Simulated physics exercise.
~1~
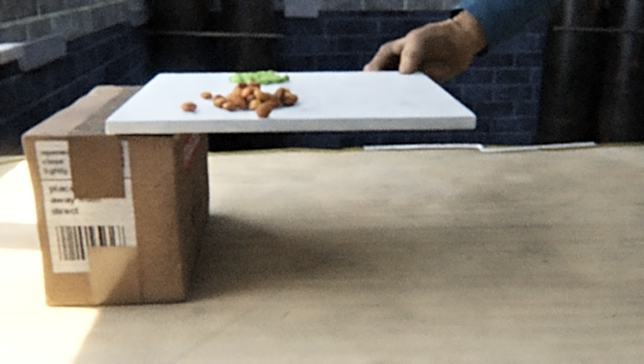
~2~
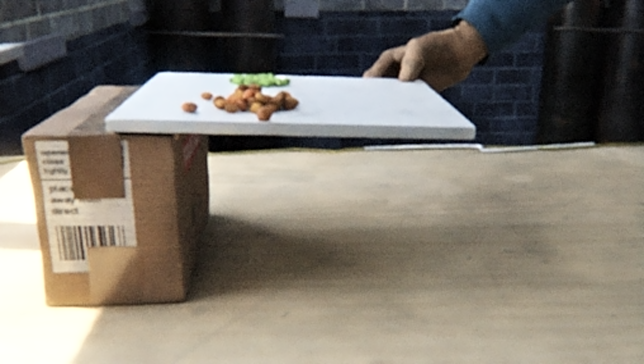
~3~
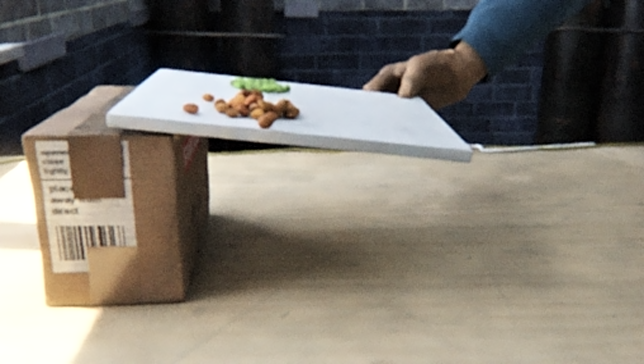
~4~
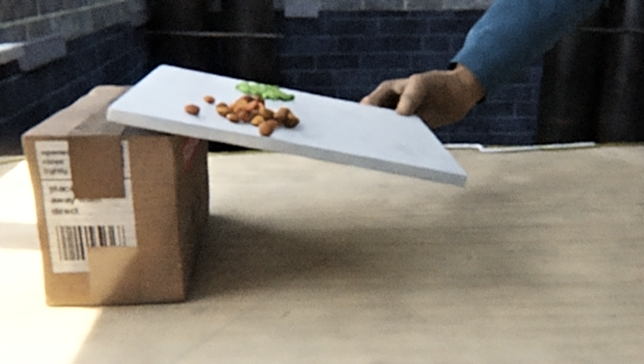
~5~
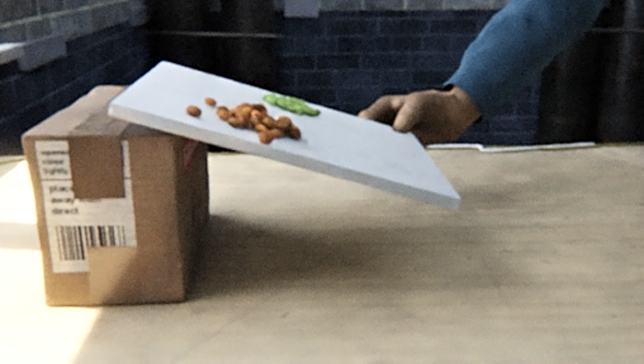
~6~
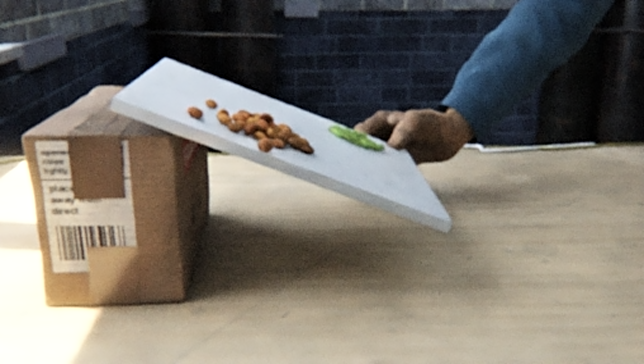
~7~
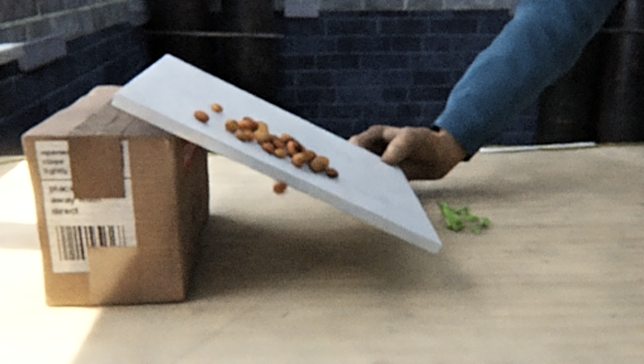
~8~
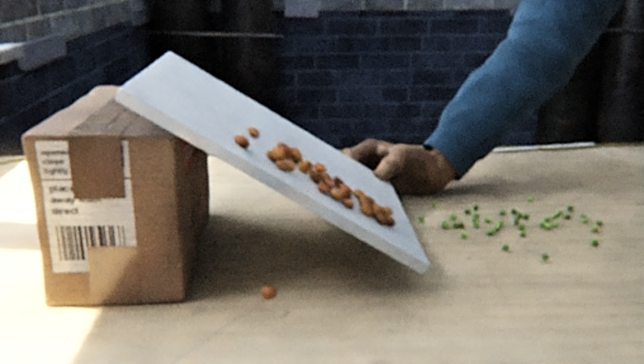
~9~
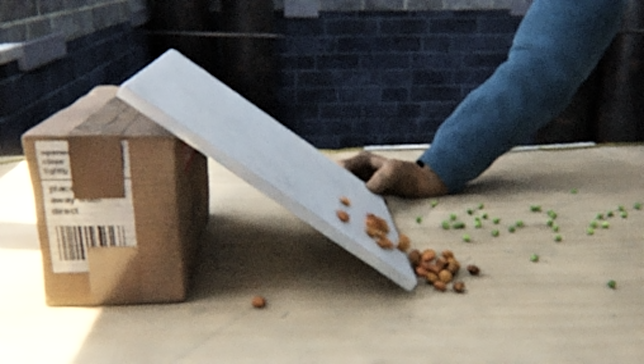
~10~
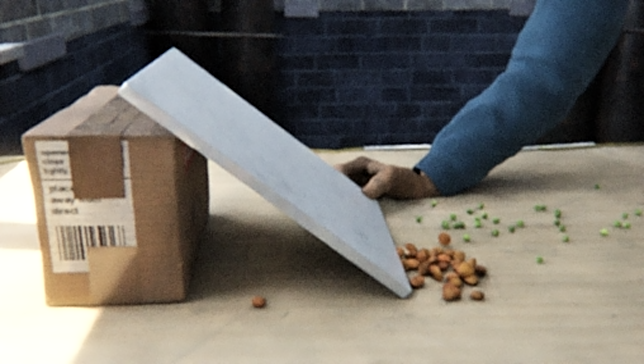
A hand lowered one end of a white board propped on a cardboard box until it sloped to the counter, and a green pile slid off first and scattered far to the right, while the brown nut-like pieces slid later and mostly heaped at its foot.
